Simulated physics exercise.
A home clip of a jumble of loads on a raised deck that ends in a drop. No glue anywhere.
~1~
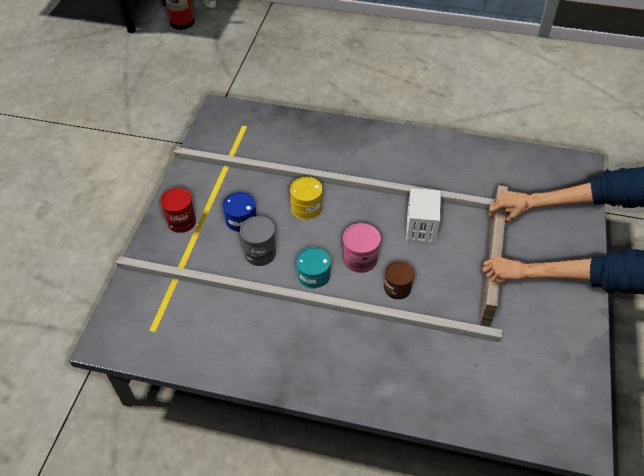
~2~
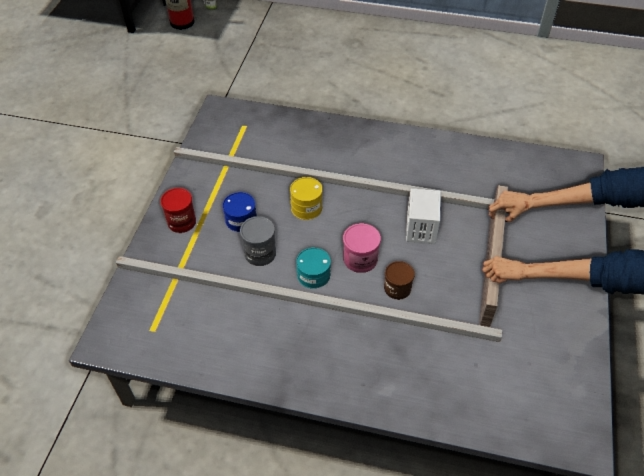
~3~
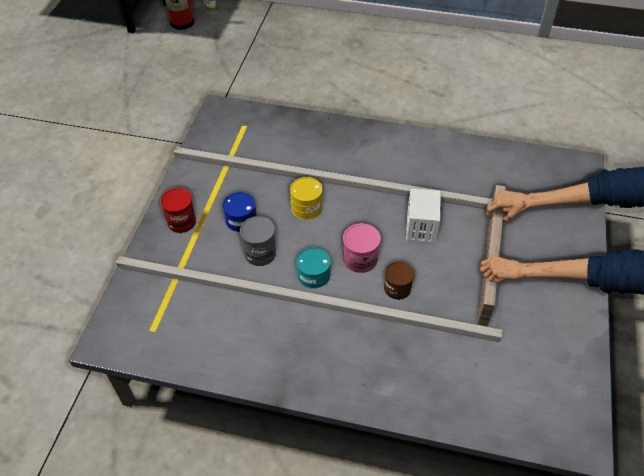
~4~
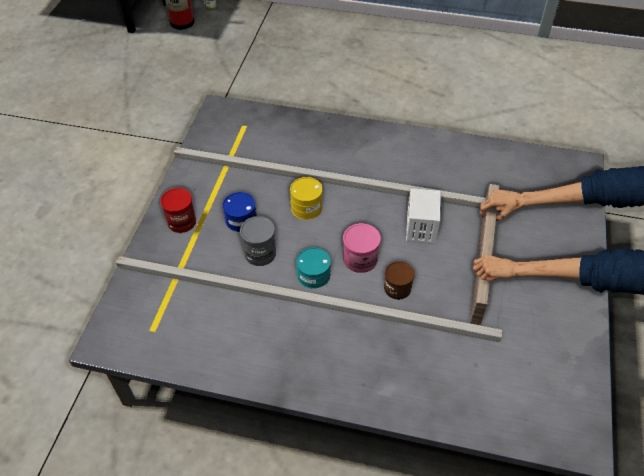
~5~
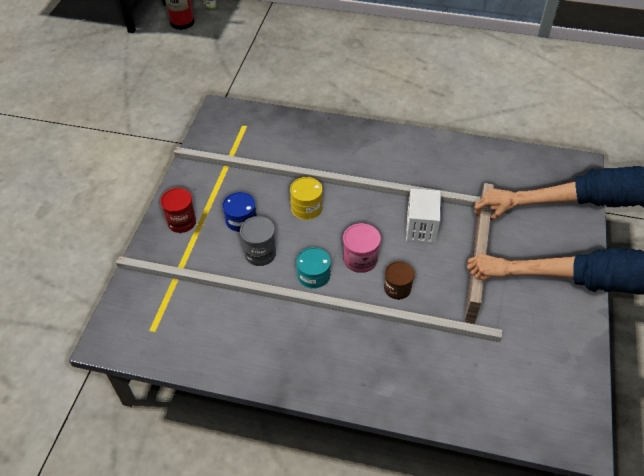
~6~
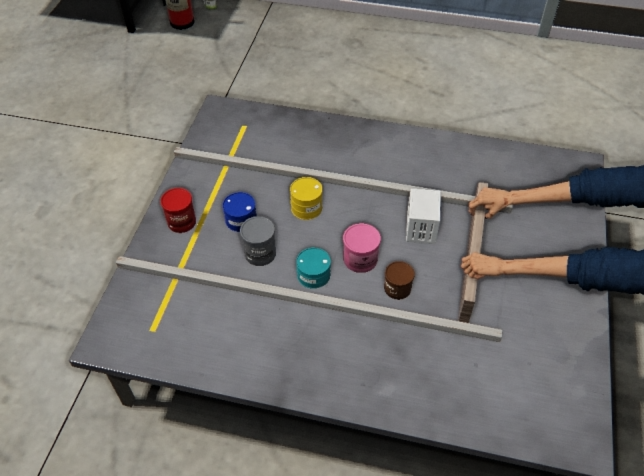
On a grey table marked with a yellow line, two hands slowly slid a wooden plank a little way left between two rails, while the colourful cans and a small white block stayed still.
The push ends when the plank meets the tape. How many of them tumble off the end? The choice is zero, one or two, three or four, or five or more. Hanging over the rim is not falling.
The number that fall off is one or two.
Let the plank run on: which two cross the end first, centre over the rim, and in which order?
They are the red pail, then the grey pail.
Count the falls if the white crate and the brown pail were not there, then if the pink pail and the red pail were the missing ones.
It would be 0 and 0.
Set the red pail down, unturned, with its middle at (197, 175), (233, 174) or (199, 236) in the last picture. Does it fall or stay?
In that order, it goes over; drops off; goes over.
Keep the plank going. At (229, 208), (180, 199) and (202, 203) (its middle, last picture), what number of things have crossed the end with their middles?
Place by place, 0, 5 and 1.
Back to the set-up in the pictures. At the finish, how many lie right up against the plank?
3 of them.
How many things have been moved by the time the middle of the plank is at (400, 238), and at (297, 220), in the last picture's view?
First 2, then 6.
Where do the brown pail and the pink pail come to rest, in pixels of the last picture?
The brown pail stops around (170, 250); the pink pail around (180, 217).
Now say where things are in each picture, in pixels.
The first picture shows red pail (179, 211); blue canister (240, 212); grey pail (259, 242); plank (494, 255); tape (204, 216).
The second picture shows blue canister (240, 212); pink pail (361, 249).
The third picture shows grey pail (259, 242); brown pail (399, 281).
The fourth picture shows red pail (179, 211); turquoise canister (314, 268).
The fifth picture shows blue canister (240, 212); plank (479, 252).
The sixth picture shows red pail (179, 211); blue canister (240, 212); grey pail (259, 242); plank (474, 251); tape (204, 216).
A little later, none off yet; red pail at rest near (179, 211); blue canister at rest near (240, 212); grey pail at rest near (259, 242).
When it is over, the number that fall off is one or two; down, red pail.
